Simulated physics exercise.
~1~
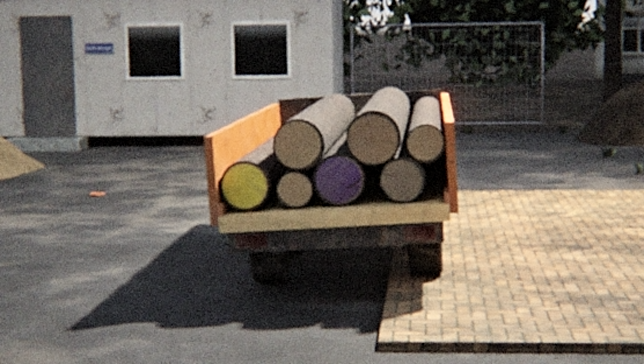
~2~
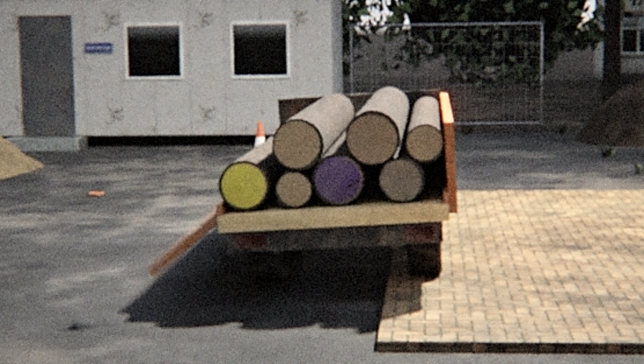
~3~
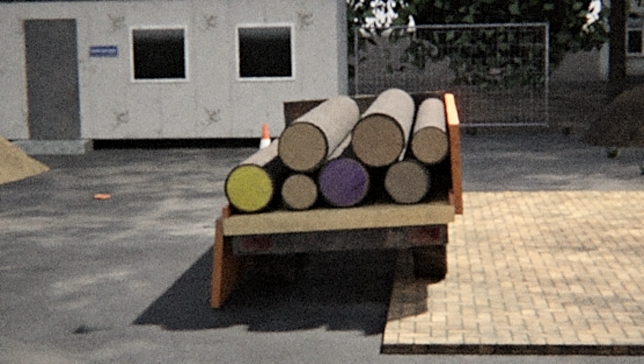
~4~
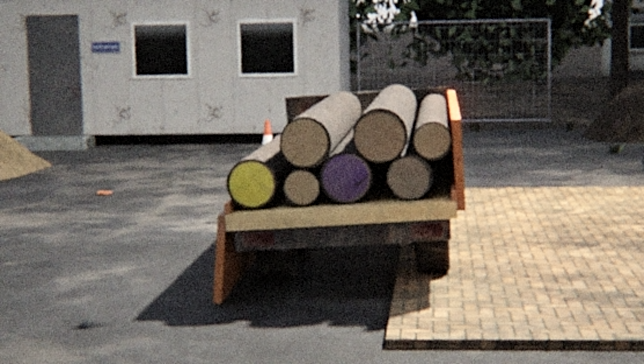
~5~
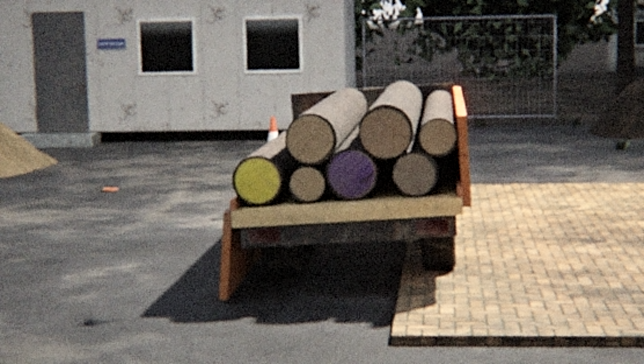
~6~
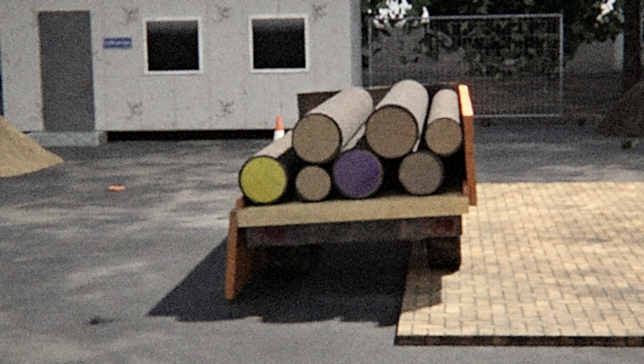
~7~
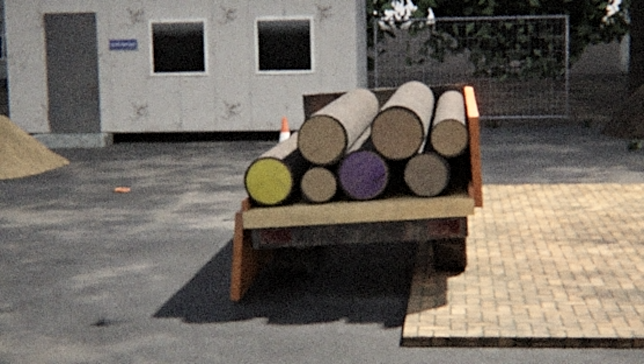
The clip opens on the rear of a low trailer parked on a paved yard, carrying seven logs stacked end-on between two orange side boards, with a yellow-ended log at the lower left and a purple-ended one near the middle of the bottom row. The left board drops outward and swings down until it hangs below the deck edge, while the right board stays upright. The logs hold their places despite the open side. The view drifts slightly left, shifting the trailer rightward. At the end, all seven logs still rest on the deck.
